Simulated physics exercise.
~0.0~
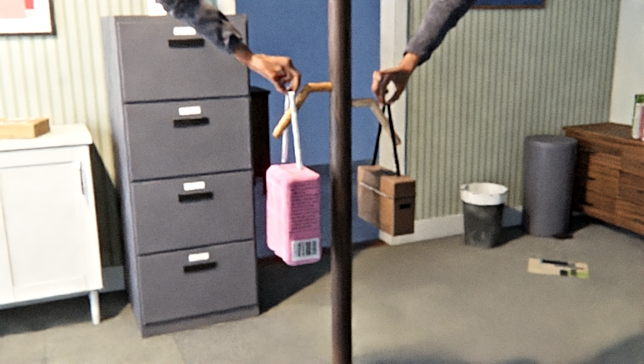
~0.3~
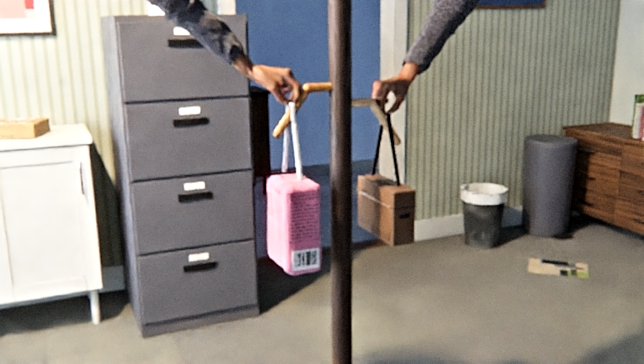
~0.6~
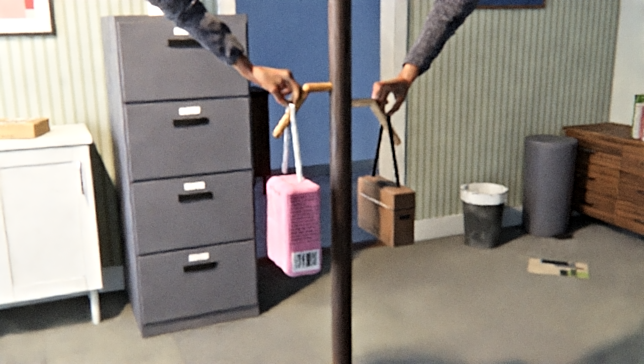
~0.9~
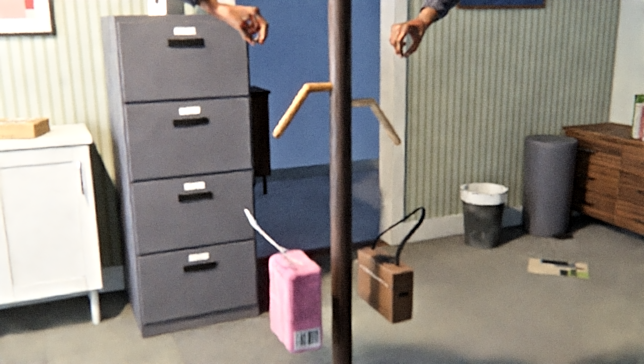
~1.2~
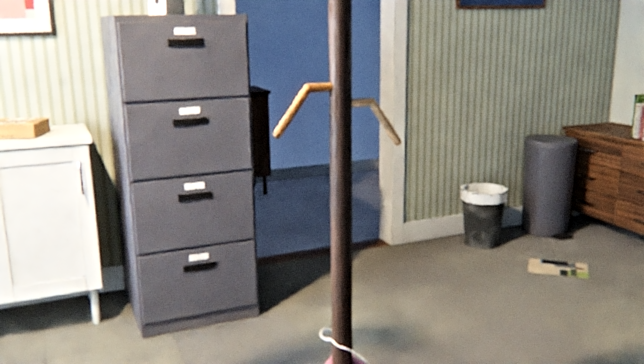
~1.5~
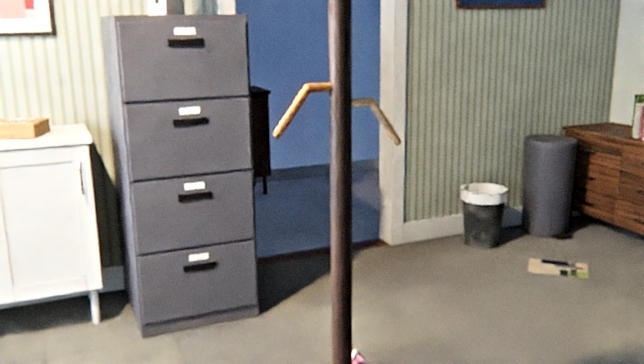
A pink bag and a brown case, each held by its strap, are lowered slightly by two hands beside the wooden pegs of a dark post, in a room with a grey filing cabinet and a waste bin. The hands hold them there briefly, then let go and draw back. Both drop upright, their straps loose above them, while the pegs stay in place. The case passes out of view, and only the top of the bag and its pale strap show at the bottom. At the end the pegs are bare, with just a bit of pink visible low beside the post.
